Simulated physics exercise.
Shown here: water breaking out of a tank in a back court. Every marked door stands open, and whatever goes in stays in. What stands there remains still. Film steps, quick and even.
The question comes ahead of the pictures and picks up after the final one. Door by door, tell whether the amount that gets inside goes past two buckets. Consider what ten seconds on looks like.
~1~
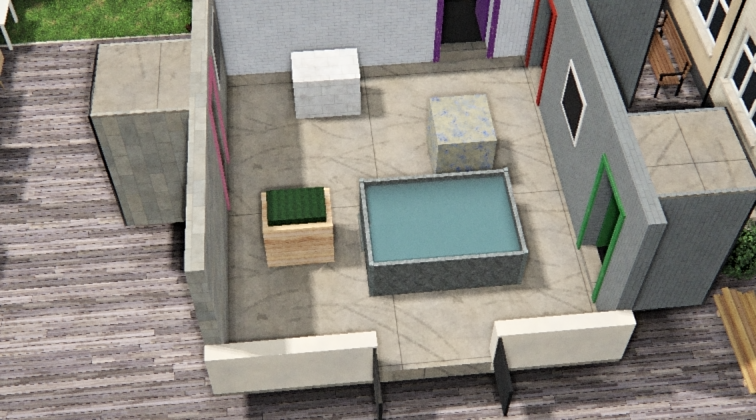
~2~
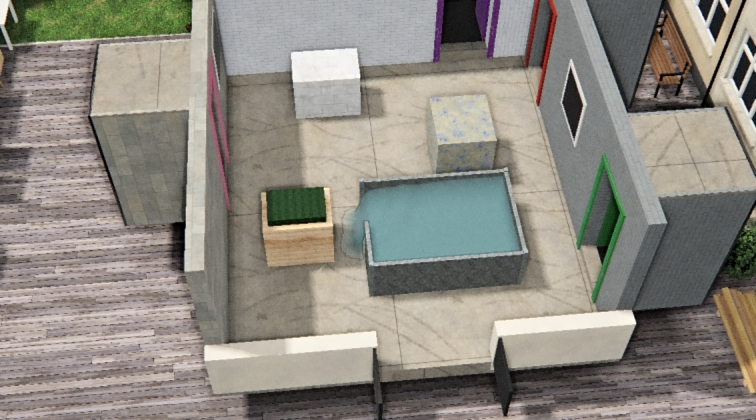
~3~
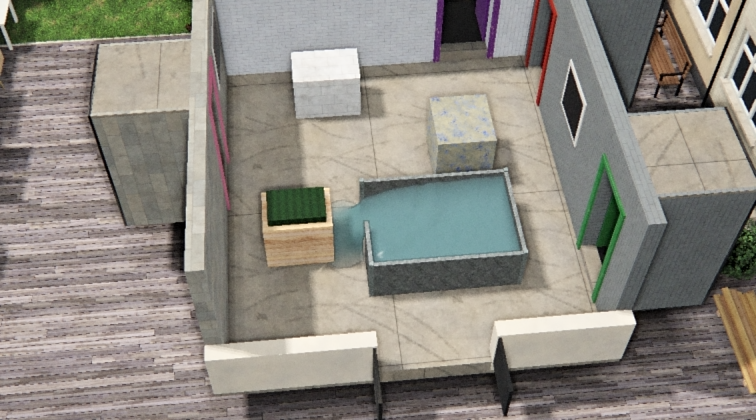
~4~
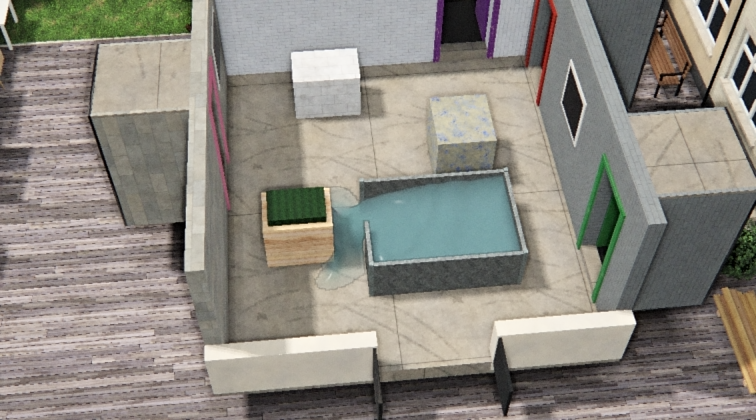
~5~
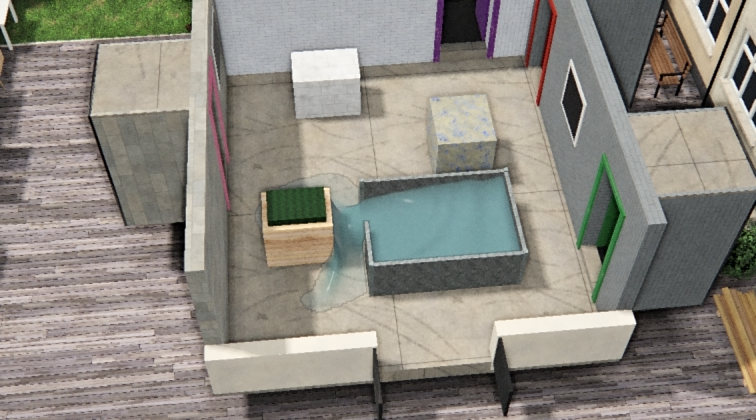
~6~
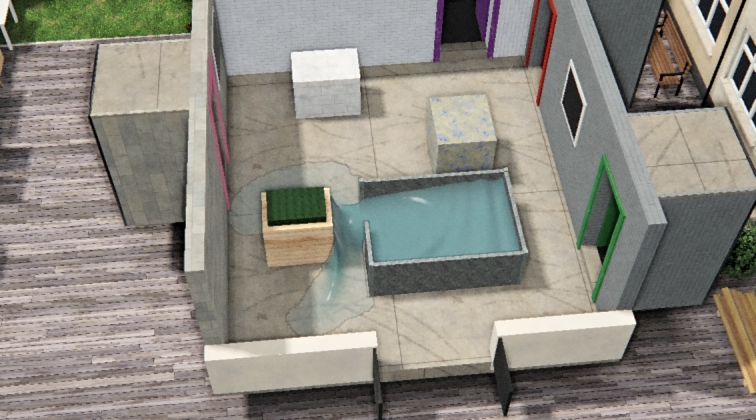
Purple door: Not beyond two buckets, red door: Beyond two buckets, pink door: Not beyond two buckets, green door: Not beyond two buckets.
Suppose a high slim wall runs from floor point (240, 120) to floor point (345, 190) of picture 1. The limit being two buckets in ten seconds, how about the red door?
The red one: Falls short.
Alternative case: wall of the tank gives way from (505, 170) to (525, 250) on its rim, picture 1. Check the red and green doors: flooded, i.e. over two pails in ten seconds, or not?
In that case the red one breaks the limit and the green one breaks the limit.
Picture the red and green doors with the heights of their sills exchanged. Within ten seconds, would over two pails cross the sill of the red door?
Red: Below the limit.
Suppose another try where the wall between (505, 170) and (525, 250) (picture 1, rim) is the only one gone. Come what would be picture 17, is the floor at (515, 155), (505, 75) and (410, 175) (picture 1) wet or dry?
The first spot is soaked, the second soaked and the third spared.
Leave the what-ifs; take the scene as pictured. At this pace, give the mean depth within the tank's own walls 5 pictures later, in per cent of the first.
About 72 %.
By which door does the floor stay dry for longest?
It's the green one.
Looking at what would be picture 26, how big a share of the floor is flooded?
60 %.
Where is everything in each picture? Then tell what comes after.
The first frame shows still water in the water tank at (441, 219).
In the second frame, the front is at (357, 210), out from the gap at (366, 221).
In the third frame, the front is at a hidden place, out from the gap at (366, 224).
In the fourth frame, water pours out at (366, 224) and has run to a hidden place.
In the fifth frame, water pours out at (366, 224) and has run to a hidden place.
In the sixth frame, water pours out at (366, 224) and has run to (233, 214).
A moment on, water covers 30 % of the floor; the purple door not reached, the red door not reached, the pink door wet at the sill, nothing in, the green door not reached.
Next, water covers 40 % of the floor; the purple door not reached, the red door not reached, the pink door wet at the sill, nothing in, the green door not reached.
Then, water covers 60 % of the floor; the purple door not reached, the red door not reached, the pink door wet at the sill, nothing in, the green door not reached.
Later, water covers 80 % of the floor; the purple door wet at the sill, nothing in, the red door over two buckets in, the pink door wet at the sill, nothing in, the green door wet at the sill, nothing in.
In the end, water covers 100 % of the floor; the purple door wet at the sill, nothing in, the red door far over two buckets in, the pink door wet at the sill, nothing in, the green door wet at the sill, nothing in.
